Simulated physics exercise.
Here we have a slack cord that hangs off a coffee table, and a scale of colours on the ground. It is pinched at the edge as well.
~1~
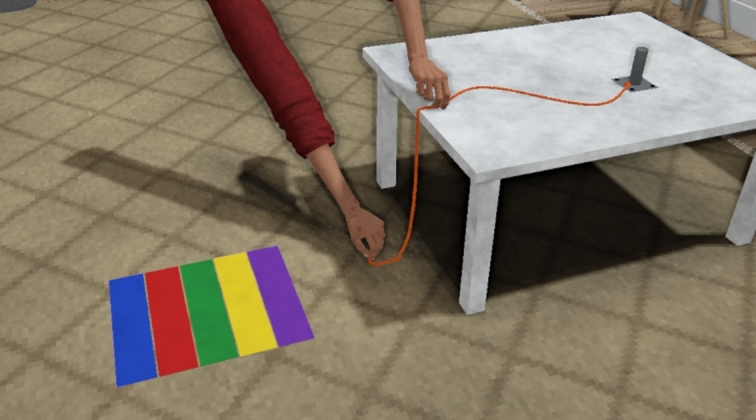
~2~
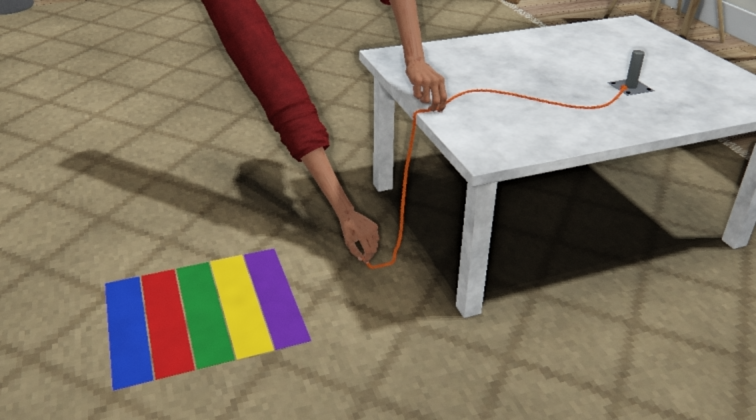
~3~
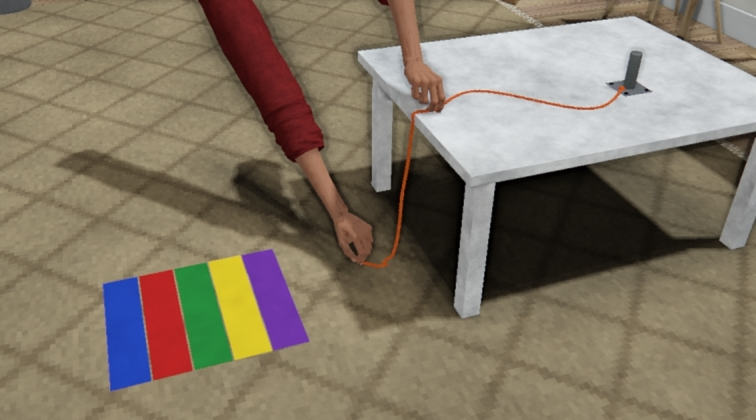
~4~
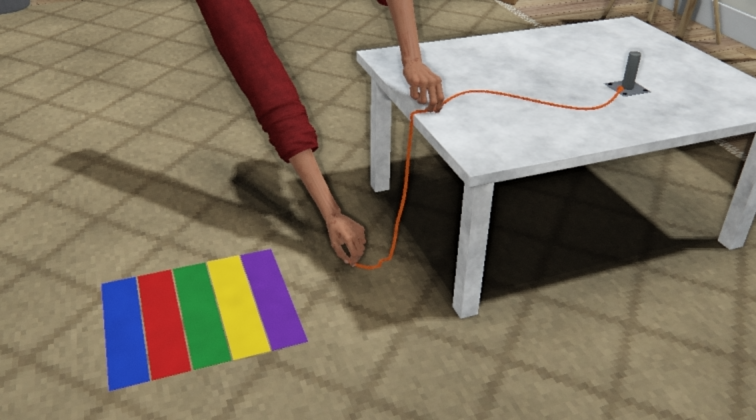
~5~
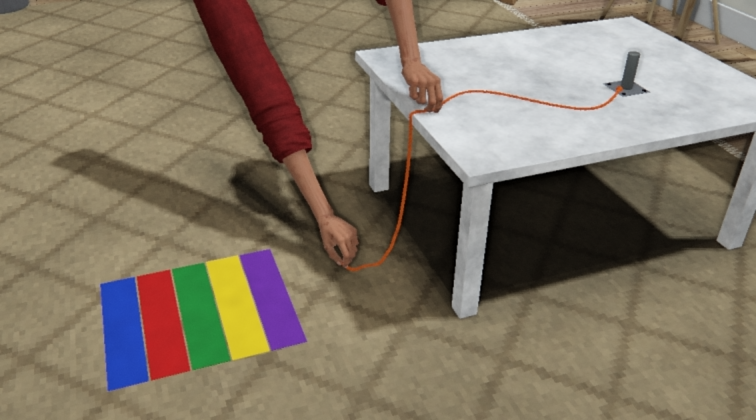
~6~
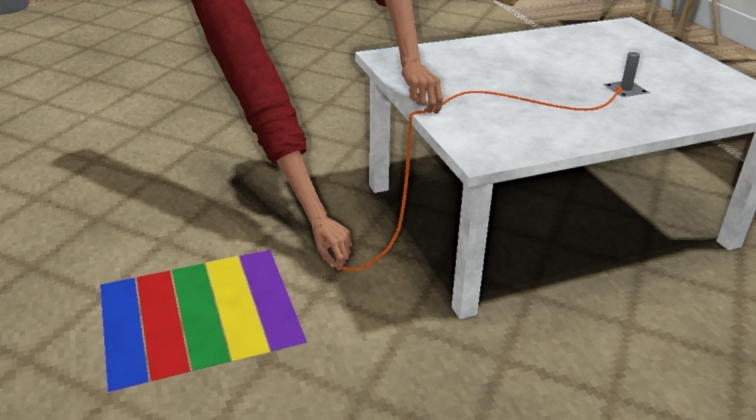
A hand draws the orange cord's low end slightly left beside the coffee table.
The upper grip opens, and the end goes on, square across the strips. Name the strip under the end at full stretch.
It gets as far as the green strip.
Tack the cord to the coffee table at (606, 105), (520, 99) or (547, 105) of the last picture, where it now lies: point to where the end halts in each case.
Near (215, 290), (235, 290) and (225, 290).
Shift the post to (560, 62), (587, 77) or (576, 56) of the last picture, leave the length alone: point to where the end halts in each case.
Try by try, around (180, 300), (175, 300) and (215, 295).
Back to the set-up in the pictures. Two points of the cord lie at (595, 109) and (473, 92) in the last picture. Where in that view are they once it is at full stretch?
About (566, 95), and the other about (452, 110).
Soon after, end near (267, 281); over purple.
Then, end near (224, 290); over yellow.
At full stretch, end near (199, 296); over green. The green one.
